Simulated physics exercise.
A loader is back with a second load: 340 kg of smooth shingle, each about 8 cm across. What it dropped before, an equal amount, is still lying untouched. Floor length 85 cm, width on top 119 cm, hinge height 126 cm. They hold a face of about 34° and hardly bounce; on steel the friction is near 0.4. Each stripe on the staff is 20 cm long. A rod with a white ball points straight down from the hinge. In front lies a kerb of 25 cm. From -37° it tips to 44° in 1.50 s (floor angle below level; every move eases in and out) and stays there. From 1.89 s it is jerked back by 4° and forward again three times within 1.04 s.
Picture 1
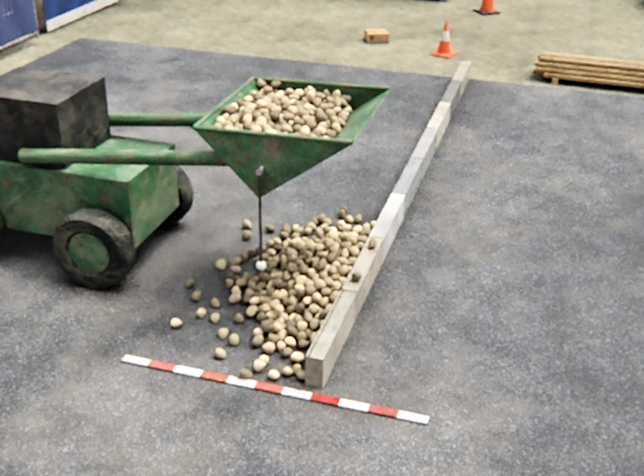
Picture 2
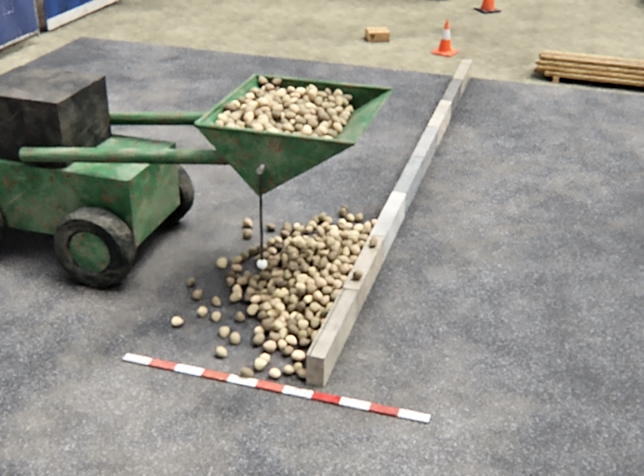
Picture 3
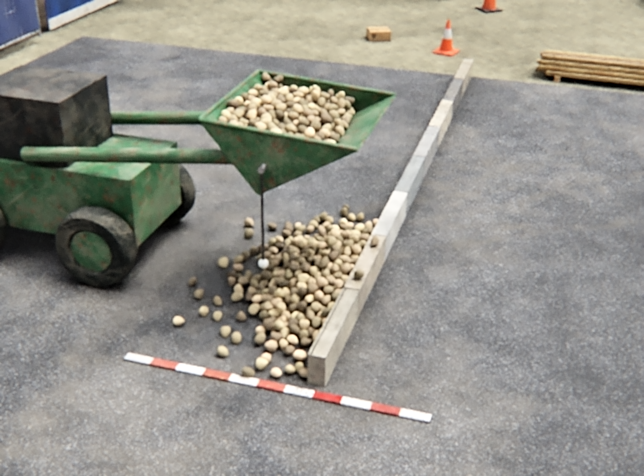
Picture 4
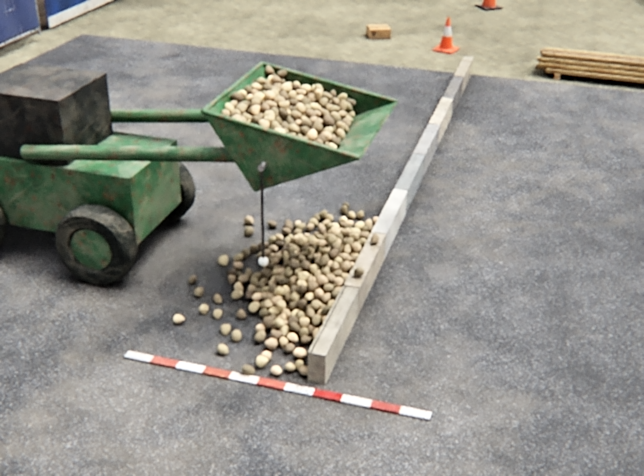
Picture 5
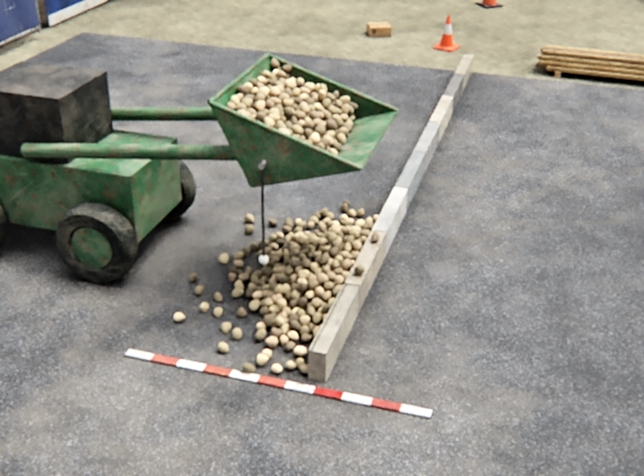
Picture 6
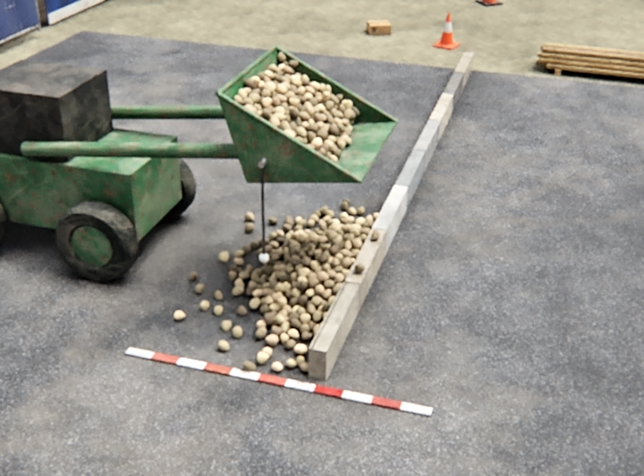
A green, wheeled loader at left holds a green bucket of pale, rounded stones above a similar heap on a speckled grey floor, seen from above at an angle. The heap lies against a long grey kerb, with a red-and-white staff in front and orange cones and stacked planks behind. The bucket steadily tilts, its rear rising and front lip lowering, while the heap stays still and the view shifts barely.
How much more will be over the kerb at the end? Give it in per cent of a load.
Close to 84 parts in a hundred.
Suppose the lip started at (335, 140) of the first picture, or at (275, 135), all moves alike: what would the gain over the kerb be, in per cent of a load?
About 60 and 5 per cent.
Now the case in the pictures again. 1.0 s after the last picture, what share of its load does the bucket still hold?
It holds some 20 per cent.
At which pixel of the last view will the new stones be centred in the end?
Around (422, 289).
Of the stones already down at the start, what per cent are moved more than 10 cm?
Roughly 0 per cent of them.
Then, 0.5 s after the last picture the floor is at 31°; in per cent of one load, 97 in the bucket, 103 on this side of the kerb; the foremost stones are at (369, 210).
Then, 1.0 s after the last picture the floor is at 44°; in per cent of one load, 21 in the bucket, 133 on this side of the kerb, 46 over the kerb; the foremost stones are at (437, 296).
Then, 2.8 s after the last picture the floor is at 44°; in per cent of one load, 0 in the bucket, 116 on this side of the kerb, 84 over the kerb; the foremost stones are at (641, 324).
Then, 5.4 s after the last picture the floor is at 44°; in per cent of one load, 0 in the bucket, 116 on this side of the kerb, 84 over the kerb; the foremost stones are at (641, 324). Net gain over the kerb, 84.
